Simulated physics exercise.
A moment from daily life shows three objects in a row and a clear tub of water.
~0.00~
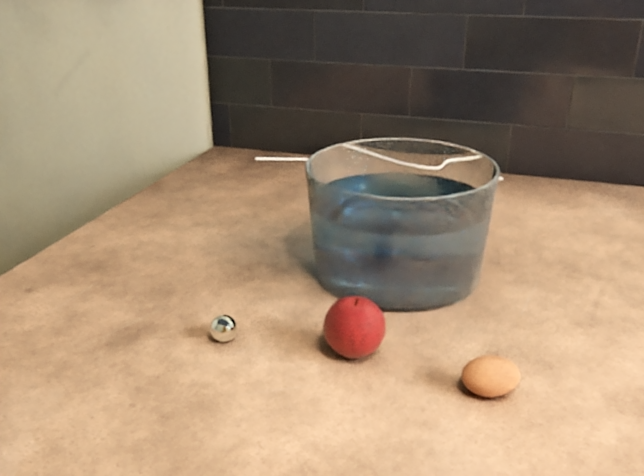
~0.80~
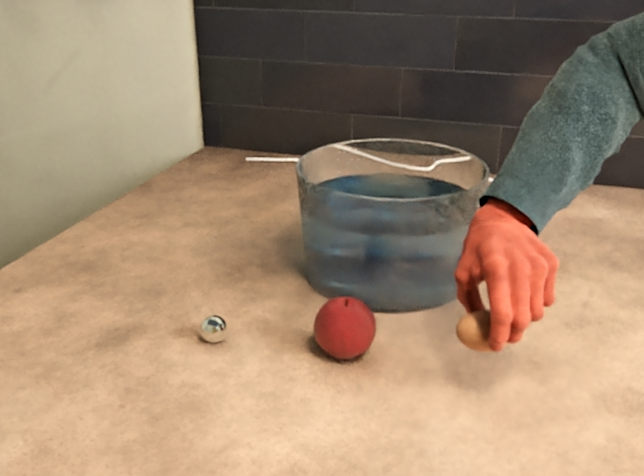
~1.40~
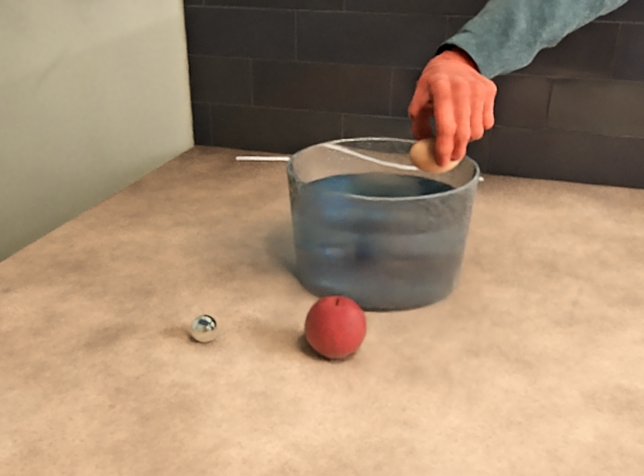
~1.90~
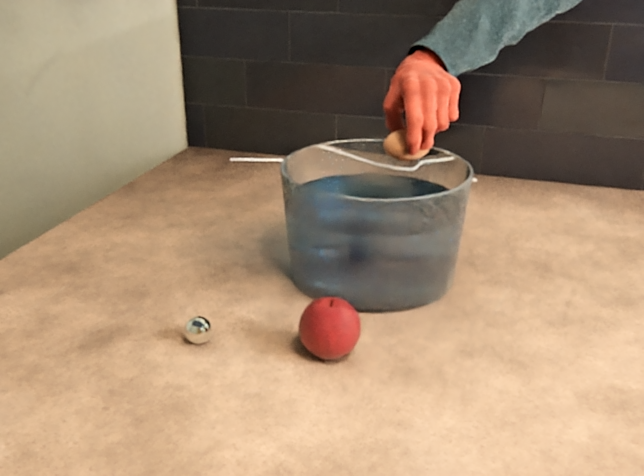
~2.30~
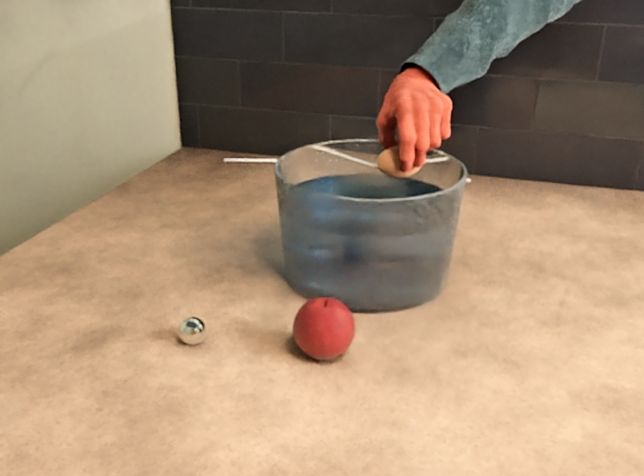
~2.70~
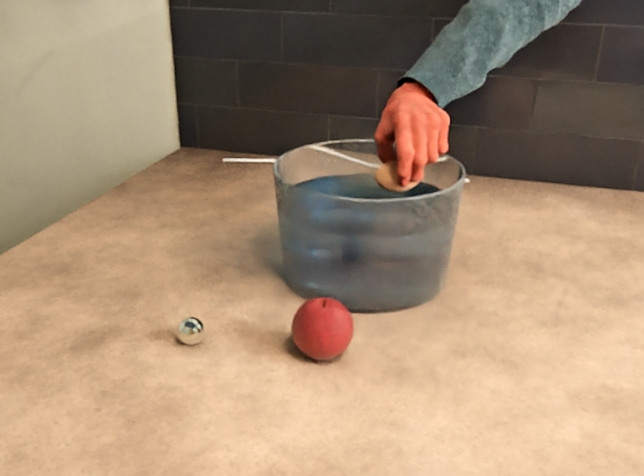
A hand picks up the egg, carries it over the clear tub and lowers it near the water.
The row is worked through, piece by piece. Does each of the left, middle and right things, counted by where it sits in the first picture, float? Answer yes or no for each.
Left - no, middle - yes, right - no.
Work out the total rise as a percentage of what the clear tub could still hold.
It comes to roughly 10 per cent.
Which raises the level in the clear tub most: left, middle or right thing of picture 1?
That's the centre of the three.
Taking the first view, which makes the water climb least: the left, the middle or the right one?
That'd be the far-left item.
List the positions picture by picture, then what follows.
In the first frame, the row from the left; steel ball (224, 328); apple (355, 327); egg (491, 375).
In the second frame, a hand picks up the egg; egg (486, 330); apple (345, 327).
In the third frame, it is carried over; egg (435, 155); steel ball (205, 328).
In the fourth frame, it is above the clear tub; egg (407, 145); apple (330, 328).
In the fifth frame, it comes down; egg (400, 162); steel ball (193, 331).
In the sixth frame, it is just over the surface; steel ball (192, 331); apple (323, 328); egg (398, 177).
After 4.0 s, the egg goes to the bottom.
After 8.0 s, the apple floats.
After 12.0 s, the steel ball goes to the bottom; afloat, apple.
